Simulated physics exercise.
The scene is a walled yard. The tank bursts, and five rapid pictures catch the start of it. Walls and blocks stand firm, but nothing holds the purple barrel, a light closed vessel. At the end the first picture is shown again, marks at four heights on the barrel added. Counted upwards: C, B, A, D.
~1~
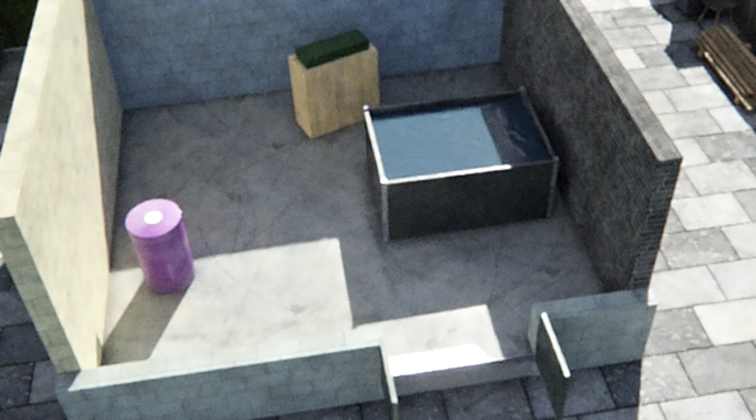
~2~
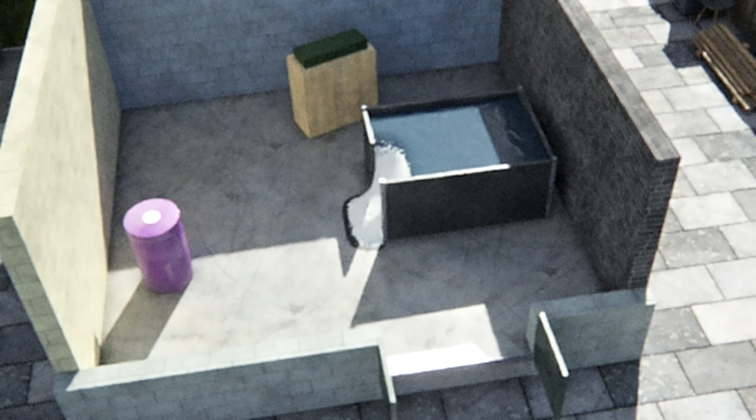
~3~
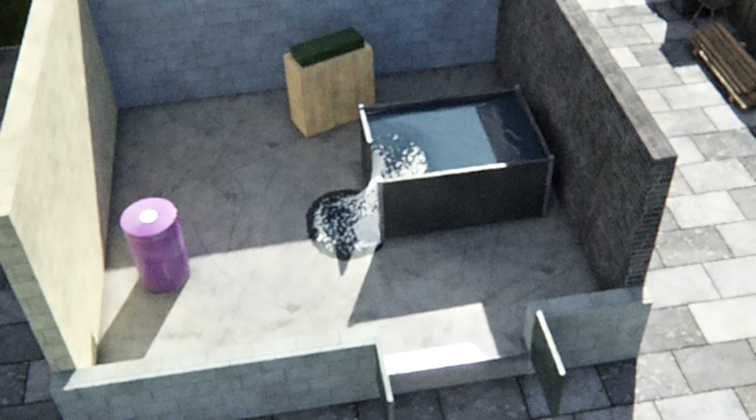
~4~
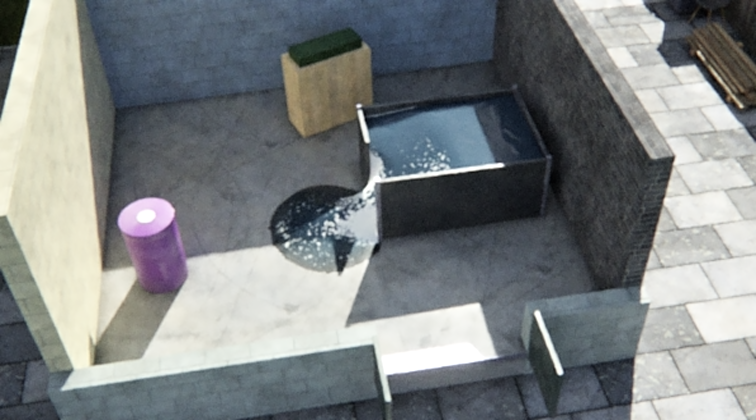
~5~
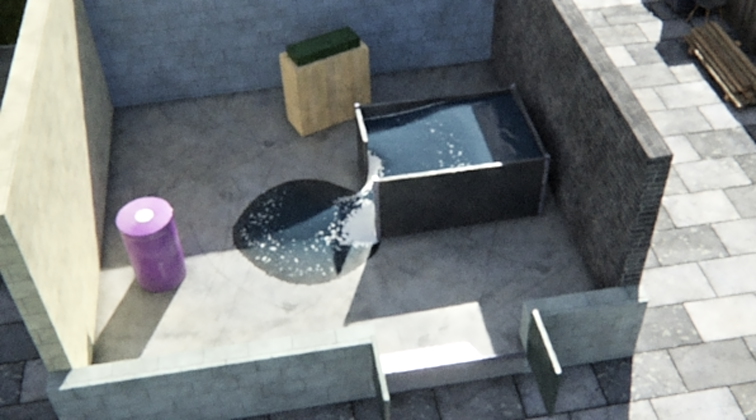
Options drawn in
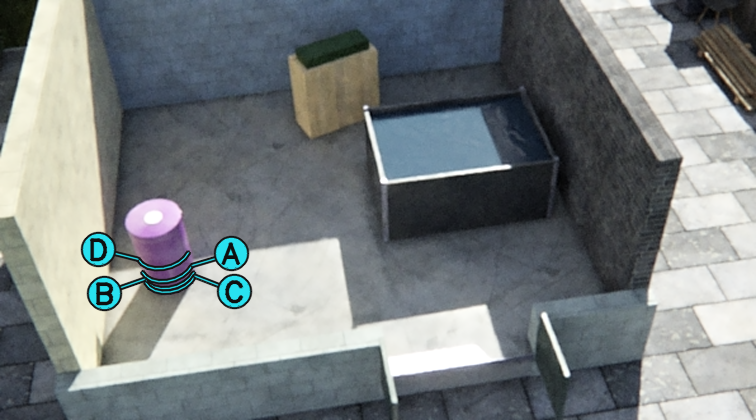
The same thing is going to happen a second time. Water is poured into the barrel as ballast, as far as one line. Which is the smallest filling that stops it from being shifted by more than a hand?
Use level D.
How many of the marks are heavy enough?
One of them.
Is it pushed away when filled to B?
Yes, that goes wrong.
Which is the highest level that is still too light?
It is A.
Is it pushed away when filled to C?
Yes, it does.
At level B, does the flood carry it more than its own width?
Yes, it does.
On the marked copy, A at (166, 281); B at (169, 288); C at (170, 292); D at (163, 268); from the bottom up C, B, A, D.
With A, it is pushed about half its own width away.
With B, it is pushed about 3 times its own width away.
With C, it is pushed about its own width away.
With D, it does not move.
